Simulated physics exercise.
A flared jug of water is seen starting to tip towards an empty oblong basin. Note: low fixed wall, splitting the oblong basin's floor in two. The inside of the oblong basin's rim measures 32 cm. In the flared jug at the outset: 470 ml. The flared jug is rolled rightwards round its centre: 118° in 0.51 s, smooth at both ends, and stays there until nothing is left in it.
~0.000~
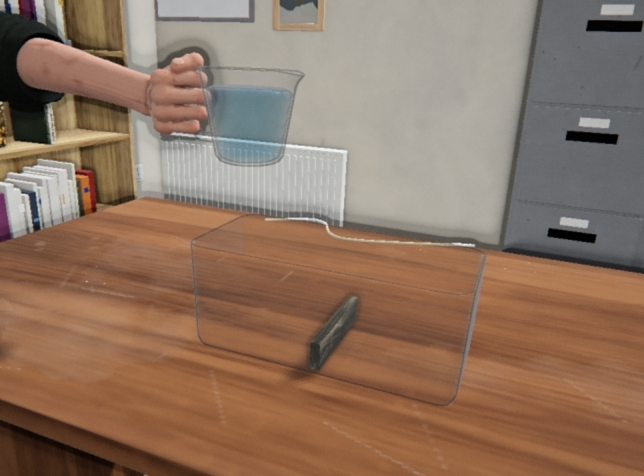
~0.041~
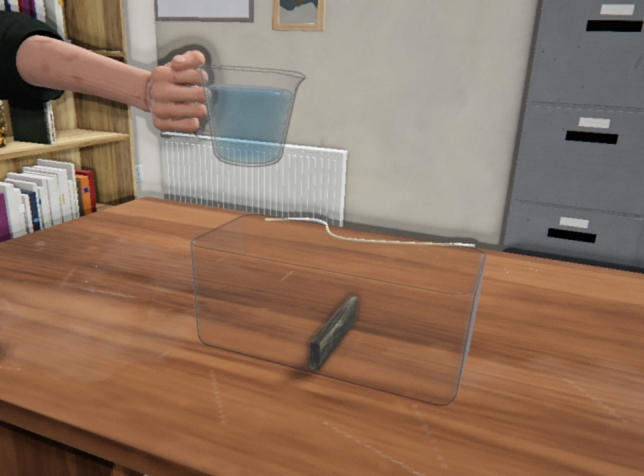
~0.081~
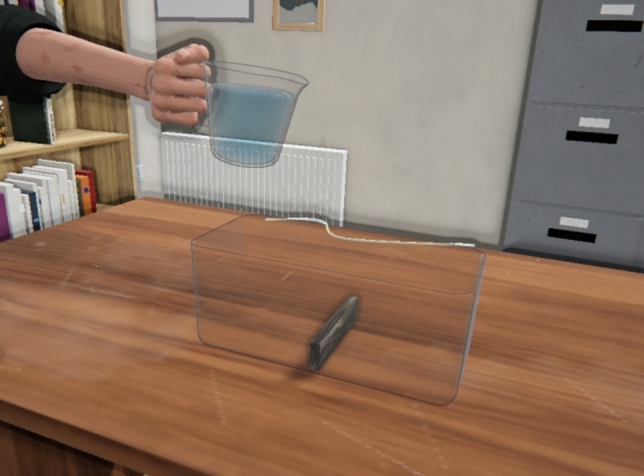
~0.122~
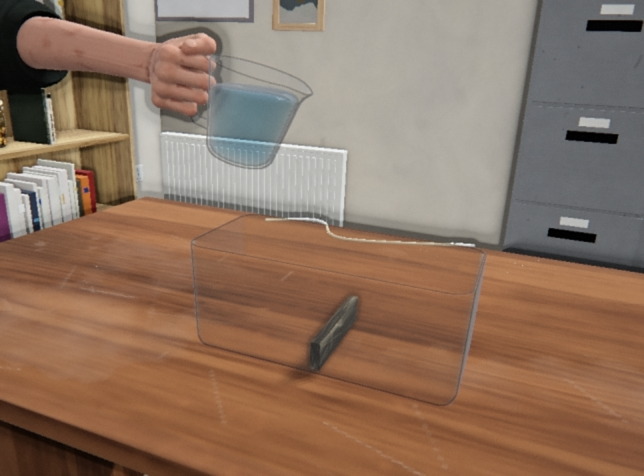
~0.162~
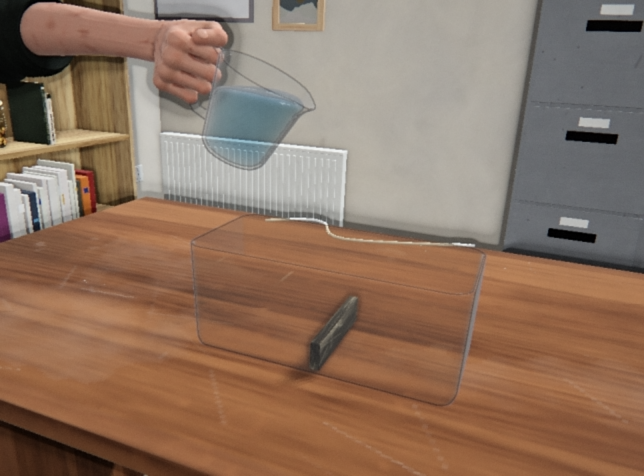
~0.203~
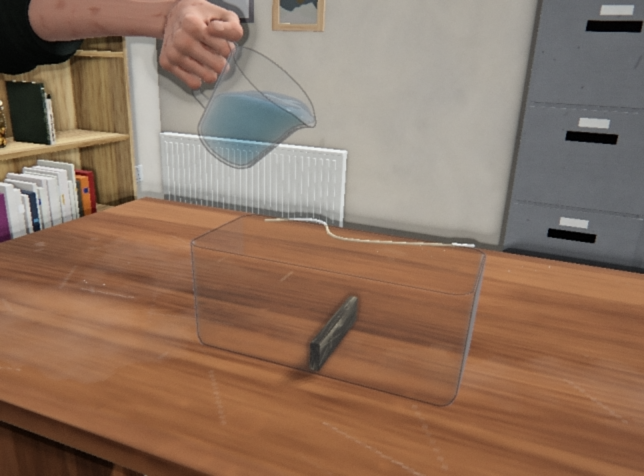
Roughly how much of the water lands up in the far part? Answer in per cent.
Around 34 %.
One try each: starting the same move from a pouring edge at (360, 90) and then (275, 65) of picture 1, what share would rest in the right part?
Try 1: 90 %; try 2: 15 %.
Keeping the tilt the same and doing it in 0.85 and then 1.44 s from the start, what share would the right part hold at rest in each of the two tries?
Try 1: Approx. 60 %; try 2: Approx. 75 %.
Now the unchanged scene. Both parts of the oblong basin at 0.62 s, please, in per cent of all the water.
I'd put the left at some 62 and the right at some 32.
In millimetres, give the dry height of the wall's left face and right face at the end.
About 20 mm left, about 26 mm right.
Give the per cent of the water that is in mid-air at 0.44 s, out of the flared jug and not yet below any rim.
It comes to about 32 percent.
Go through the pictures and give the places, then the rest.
It leans 0°; its right rim is at (303, 74); the water meets the walls at (215, 86) and (291, 92); the oblong basin's rim runs from (220, 228) to (480, 273); the wall's top is at (336, 319), in the first frame.
It leans 2°; its right rim is at (304, 76); the water meets the walls at (216, 86) and (291, 92), in the second frame.
It leans 7°; its right rim is at (308, 83); the water meets the walls at (218, 85) and (294, 94), in the third frame.
It leans 16°; its right rim is at (311, 94); the water meets the walls at (221, 85) and (298, 98), in the fourth frame.
It leans 27°; its right rim is at (314, 109); the water meets the walls at (224, 87) and (301, 102), in the fifth frame.
It leans 40°; its right rim is at (314, 126); the water meets the walls at (219, 97) and (313, 114), in the sixth frame.
By 0.44 s the tilt is 113° and 29 per cent is still to pour, 16 is left of the wall and 23 right of it.
By 0.62 s the tilt is 118° and 1 per cent is still to pour, 62 is left of the wall and 32 right of it.
By 0.81 s the tilt is 118° and 0 per cent is still to pour, 62 is left of the wall and 34 right of it.
By 1.01 s the tilt is 118° and 0 per cent is still to pour, 62 is left of the wall and 35 right of it.
At rest 63 per cent lies left of the wall, 34 right of it and 3 outside.
